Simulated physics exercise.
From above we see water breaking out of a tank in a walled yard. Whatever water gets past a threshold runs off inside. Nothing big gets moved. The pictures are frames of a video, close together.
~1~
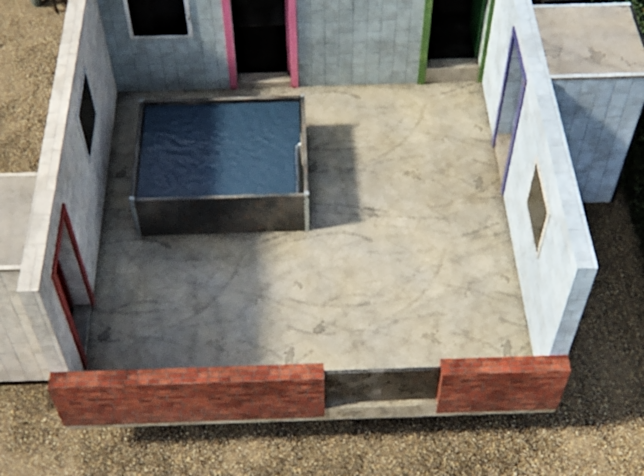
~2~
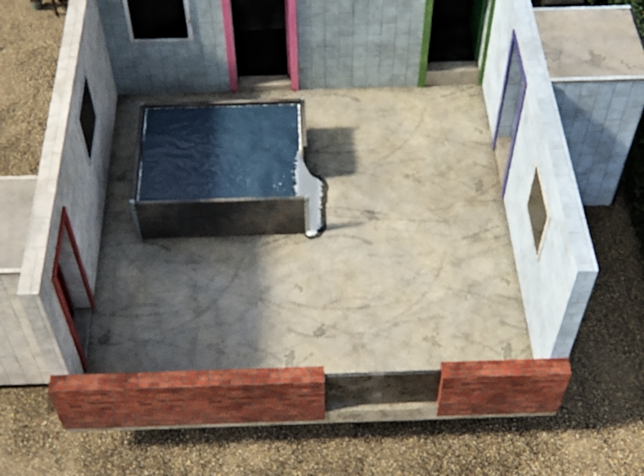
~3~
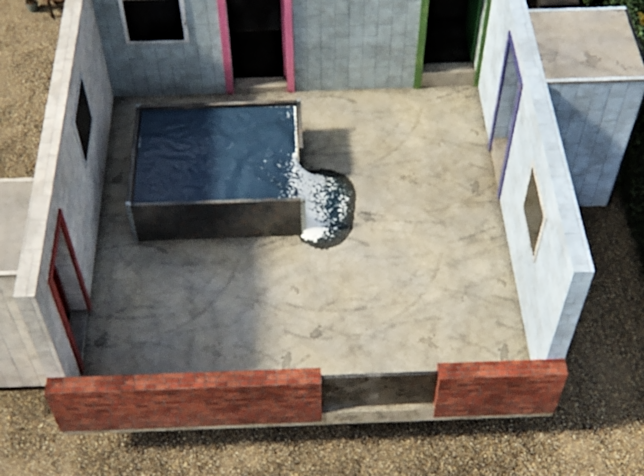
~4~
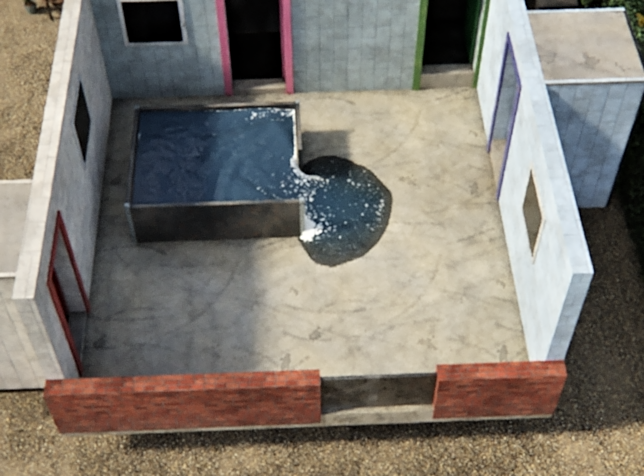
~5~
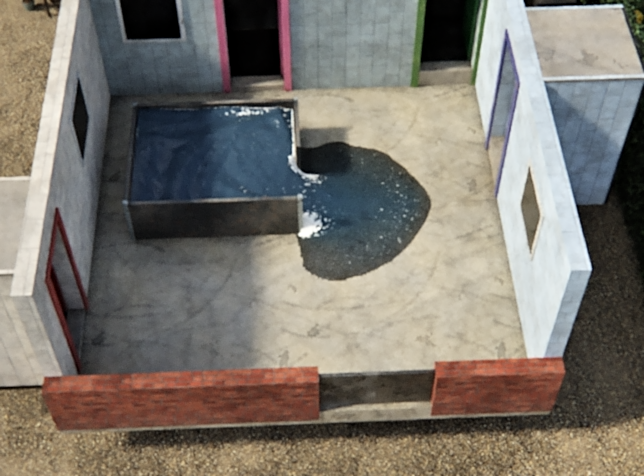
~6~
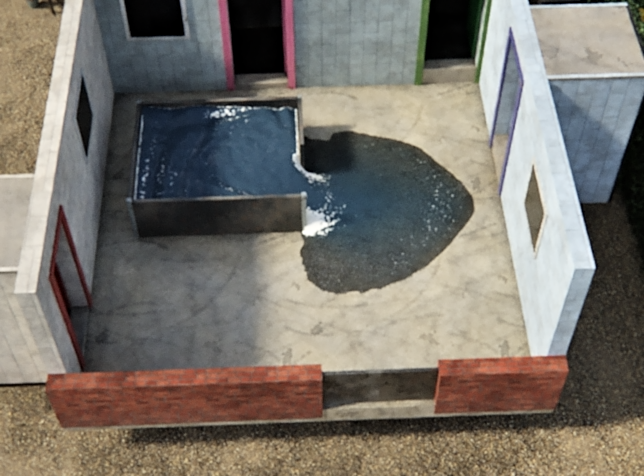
Walled yard from above, with still water in a raised tank bursting through its right side and spreading rightward across the floor.
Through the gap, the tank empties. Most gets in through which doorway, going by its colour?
Through the red door.
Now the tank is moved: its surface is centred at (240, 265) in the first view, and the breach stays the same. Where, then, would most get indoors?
The answer is the door marked red.
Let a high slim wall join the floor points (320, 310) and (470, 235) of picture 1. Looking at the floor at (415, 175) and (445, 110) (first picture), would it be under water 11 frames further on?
Taking the two points in order, the first is swamped and the second is swamped.
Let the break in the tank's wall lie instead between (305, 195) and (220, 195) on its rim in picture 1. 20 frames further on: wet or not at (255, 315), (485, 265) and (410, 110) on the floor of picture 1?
In sequence the three spots come out wetted, then wetted, then still bare.
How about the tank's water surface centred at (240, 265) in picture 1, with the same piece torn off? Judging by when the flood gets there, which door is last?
Last: The red-painted one.
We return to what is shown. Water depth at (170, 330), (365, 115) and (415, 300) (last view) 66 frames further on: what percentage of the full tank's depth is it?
Readings in sequence: 18, 8, 14 percent.
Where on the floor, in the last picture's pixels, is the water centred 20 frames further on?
The water's middle lies around (341, 211).
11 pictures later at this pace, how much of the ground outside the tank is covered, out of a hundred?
Close to 45 in a hundred, I think.
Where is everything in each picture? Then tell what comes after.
The first frame shows still water in the water tank at (221, 149).
In the second frame, water pours out at (304, 196) and has run to (315, 179).
In the third frame, the front is at (342, 179), out from the gap at (301, 198).
In the fourth frame, water pours out at (300, 200) and has run to (384, 191).
In the fifth frame, the front is at (422, 192), out from the gap at (298, 197).
In the sixth frame, water pours out at (301, 195) and has run to (467, 210).
A moment on, water covers 35 % of the floor; blue door wet at the sill, nothing in, green door not reached, red door not reached, pink door not reached.
Next, water covers 45 % of the floor; blue door wet at the sill, nothing in, green door wet at the sill, nothing in, red door not reached, pink door not reached.
Then, water covers 50 % of the floor; blue door wet at the sill, nothing in, green door wet at the sill, nothing in, red door not reached, pink door not reached.
Later, water covers 95 % of the floor; blue door wet at the sill, nothing in, green door wet at the sill, nothing in, red door some in, pink door wet at the sill, nothing in.
In the end, water covers 100 % of the floor; blue door wet at the sill, nothing in, green door wet at the sill, nothing in, red door a lot in, pink door wet at the sill, nothing in; the red door has let in the most.
